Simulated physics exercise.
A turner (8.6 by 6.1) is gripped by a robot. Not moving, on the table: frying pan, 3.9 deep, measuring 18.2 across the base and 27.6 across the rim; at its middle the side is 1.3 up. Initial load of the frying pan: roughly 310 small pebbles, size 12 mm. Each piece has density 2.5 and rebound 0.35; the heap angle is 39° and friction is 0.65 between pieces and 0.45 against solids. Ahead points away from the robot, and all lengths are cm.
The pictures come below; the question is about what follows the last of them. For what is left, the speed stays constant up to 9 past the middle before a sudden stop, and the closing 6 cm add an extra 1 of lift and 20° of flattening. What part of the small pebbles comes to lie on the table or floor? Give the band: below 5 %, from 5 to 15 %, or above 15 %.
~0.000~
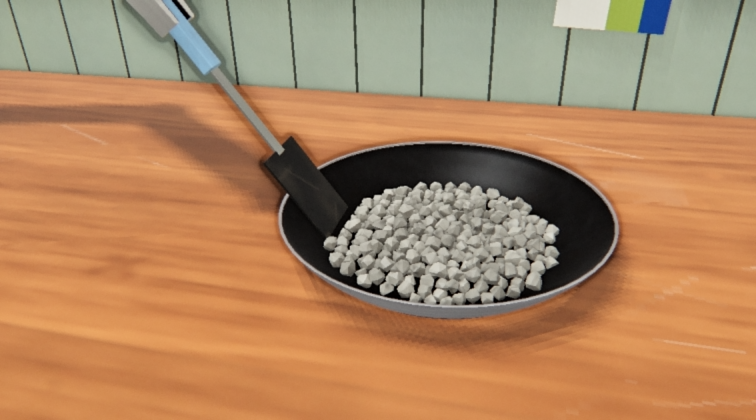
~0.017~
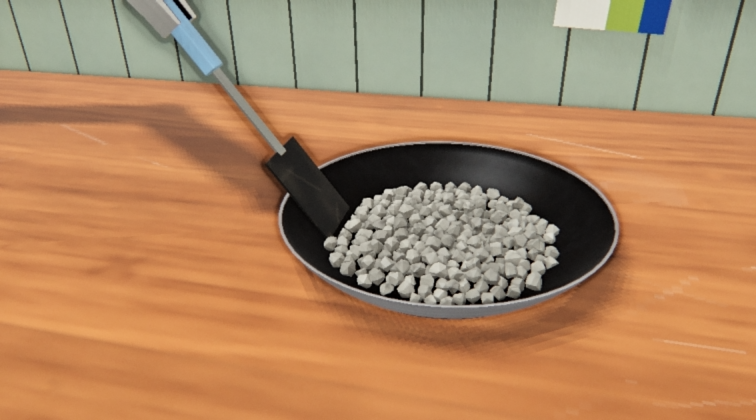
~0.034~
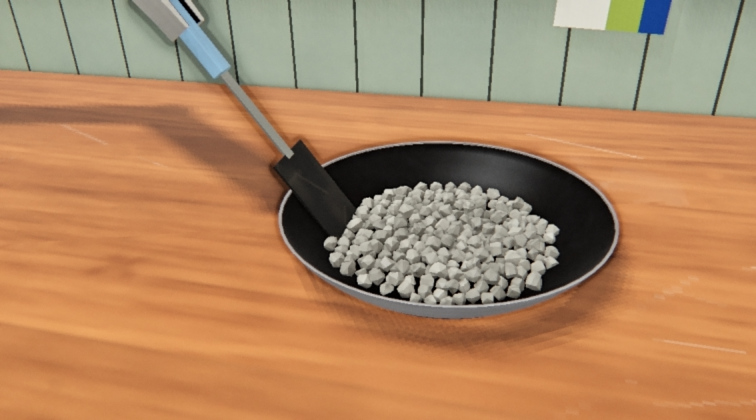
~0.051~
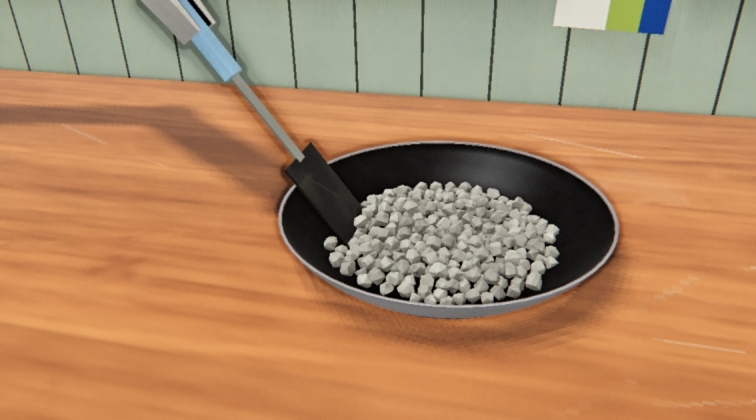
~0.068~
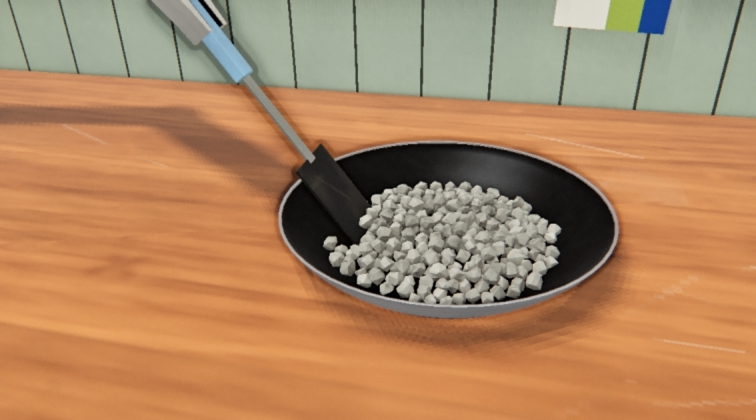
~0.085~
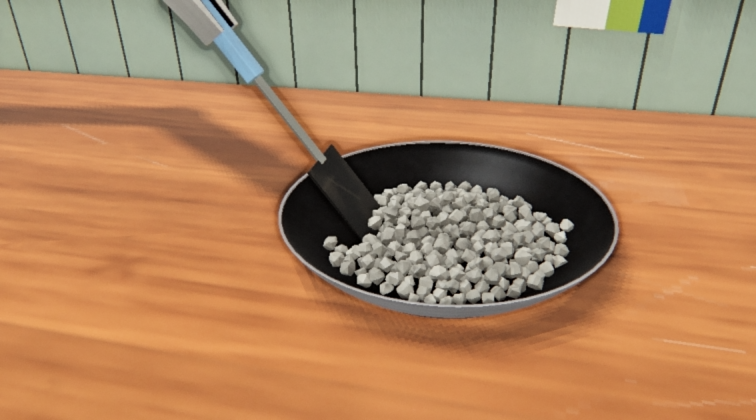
Band: From 5 to 15 %.
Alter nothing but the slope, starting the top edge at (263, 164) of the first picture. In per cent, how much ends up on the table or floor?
Roughly 5 percent ends on the table or floor.
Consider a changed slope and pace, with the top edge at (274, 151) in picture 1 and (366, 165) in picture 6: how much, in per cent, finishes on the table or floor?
Around 15 per cent finishes on the table or floor.
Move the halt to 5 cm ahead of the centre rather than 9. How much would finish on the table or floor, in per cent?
I'd expect close to 0 per cent then.
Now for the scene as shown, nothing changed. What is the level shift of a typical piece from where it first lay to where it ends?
Some 5 centimetres.
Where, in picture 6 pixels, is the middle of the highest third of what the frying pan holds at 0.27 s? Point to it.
Near pixel (561, 228).
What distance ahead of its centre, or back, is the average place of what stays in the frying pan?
The balance point lies close to 4.5 cm ahead.
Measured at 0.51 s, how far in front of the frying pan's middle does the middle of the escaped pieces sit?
The distance is about 18 cm.
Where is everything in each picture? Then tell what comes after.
Turner top edge at (278, 149), sloping 53°; upper third of the load around (435, 227), from x 330 to 550, top at y 190; 308 in the frying pan, in the first frame.
Turner top edge at (279, 150), sloping 53°; upper third of the load around (435, 227), from x 330 to 550, top at y 190, in the second frame.
Turner top edge at (287, 153), sloping 53°; upper third of the load around (435, 227), from x 330 to 550, top at y 190, in the third frame.
Turner top edge at (298, 156), sloping 53°; upper third of the load around (432, 225), from x 330 to 550, top at y 185, in the fourth frame.
Turner top edge at (309, 157), sloping 53°; upper third of the load around (442, 223), from x 330 to 555, top at y 185, in the fifth frame.
Turner top edge at (320, 158), sloping 53°; upper third of the load around (454, 225), from x 330 to 565, top at y 185; 308 in the frying pan, in the sixth frame.
By 0.18 s, sloping 53°, highest piece 4 above the table; 308 in the frying pan.
By 0.27 s, sloping 46°, highest piece 6 above the table; 304 in the frying pan, 4 on the blade or in flight.
By 0.51 s, sloping 33°, highest piece 5 above the table; 284 in the frying pan, 23 on the table or floor, 1 on the blade or in flight.
By 1.56 s, sloping 33°, highest piece 5 above the table; 283 in the frying pan, 25 on the table or floor.
Final count, 283 in the frying pan, 25 on the table or floor. That is 8 % on the table or floor.
